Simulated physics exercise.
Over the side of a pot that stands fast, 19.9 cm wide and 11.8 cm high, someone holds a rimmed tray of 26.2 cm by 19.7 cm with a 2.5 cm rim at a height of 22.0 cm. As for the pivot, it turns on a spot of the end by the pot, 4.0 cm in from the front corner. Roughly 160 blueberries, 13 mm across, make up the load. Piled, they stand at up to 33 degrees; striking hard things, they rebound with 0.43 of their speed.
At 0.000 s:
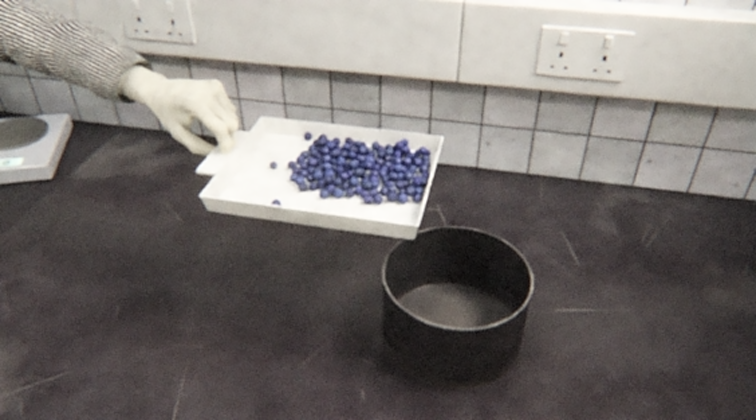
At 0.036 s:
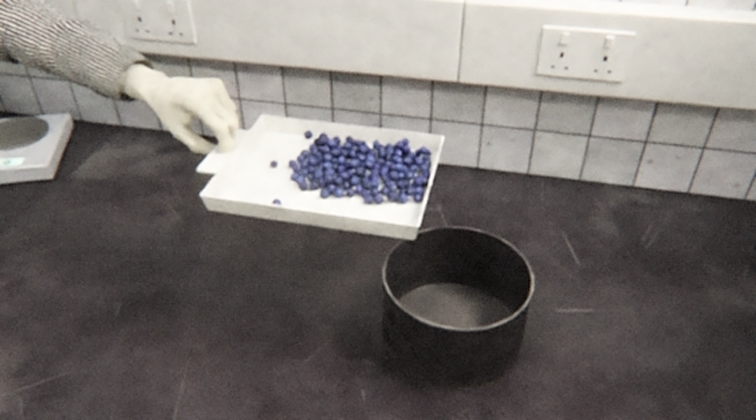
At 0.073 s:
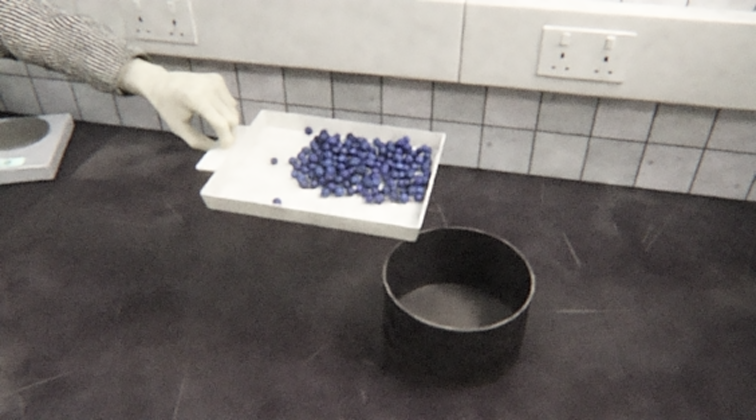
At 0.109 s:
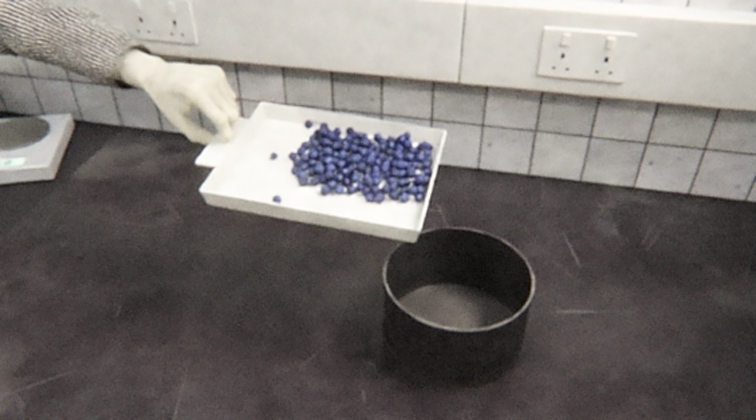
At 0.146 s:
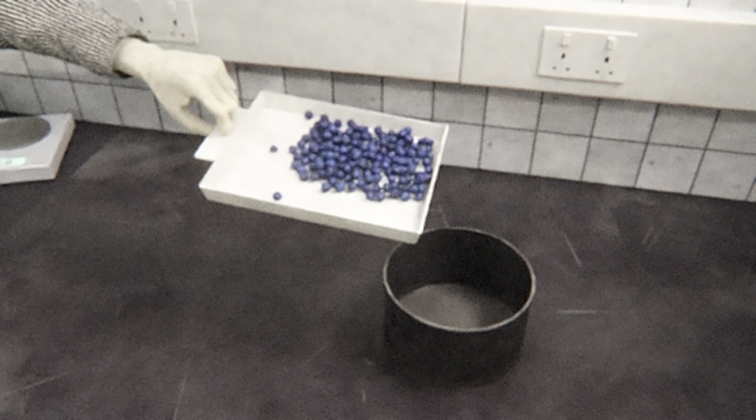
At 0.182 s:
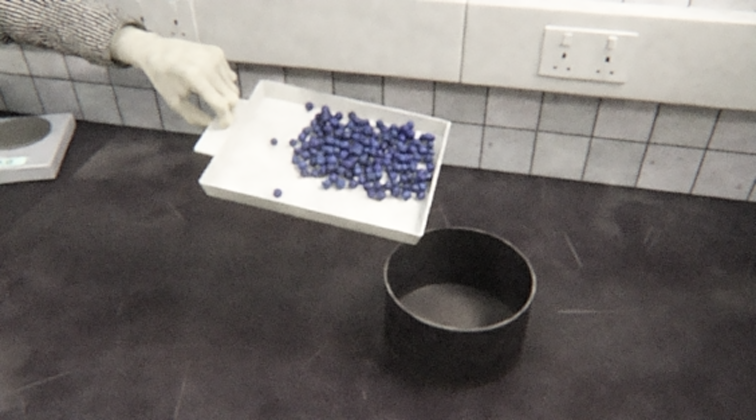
In this clip, a gloved hand holds a white rimmed tray of blueberries beside a dark round pot on a black counter, then raises the tray's left end, slanting it down toward the right while the berries stay clustered.
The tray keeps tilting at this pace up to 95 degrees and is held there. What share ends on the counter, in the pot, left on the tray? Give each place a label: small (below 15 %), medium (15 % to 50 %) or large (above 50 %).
Shares by place: Counter large, pot medium, tray small.
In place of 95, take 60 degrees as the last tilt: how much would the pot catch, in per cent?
The pot would get around 5 per cent.
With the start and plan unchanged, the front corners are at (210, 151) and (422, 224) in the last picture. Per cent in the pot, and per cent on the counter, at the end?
In the pot: 75 per cent; on the counter: 25 per cent.
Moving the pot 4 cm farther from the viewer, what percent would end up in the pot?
0 %.
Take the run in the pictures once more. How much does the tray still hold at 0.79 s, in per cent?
85 %, give or take.
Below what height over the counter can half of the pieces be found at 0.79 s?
Roughly 28 centimetres.
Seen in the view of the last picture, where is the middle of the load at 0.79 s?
Close to pixel (401, 195).
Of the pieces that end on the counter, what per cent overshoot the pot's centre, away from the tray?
Some 30 per cent.
Then, at 0.55 s, tilt 53 degrees; the tray holds 100 %, the pot 0 %.
Then, at 0.79 s, tilt 79 degrees; the tray holds 85 %, the pot 0 %.
After 1.15 s, tilt 95 degrees; the tray holds 45 %, the pot 5 %.
At rest (2.5 s), counter 65 %, pot 35 %, tray 0 %.
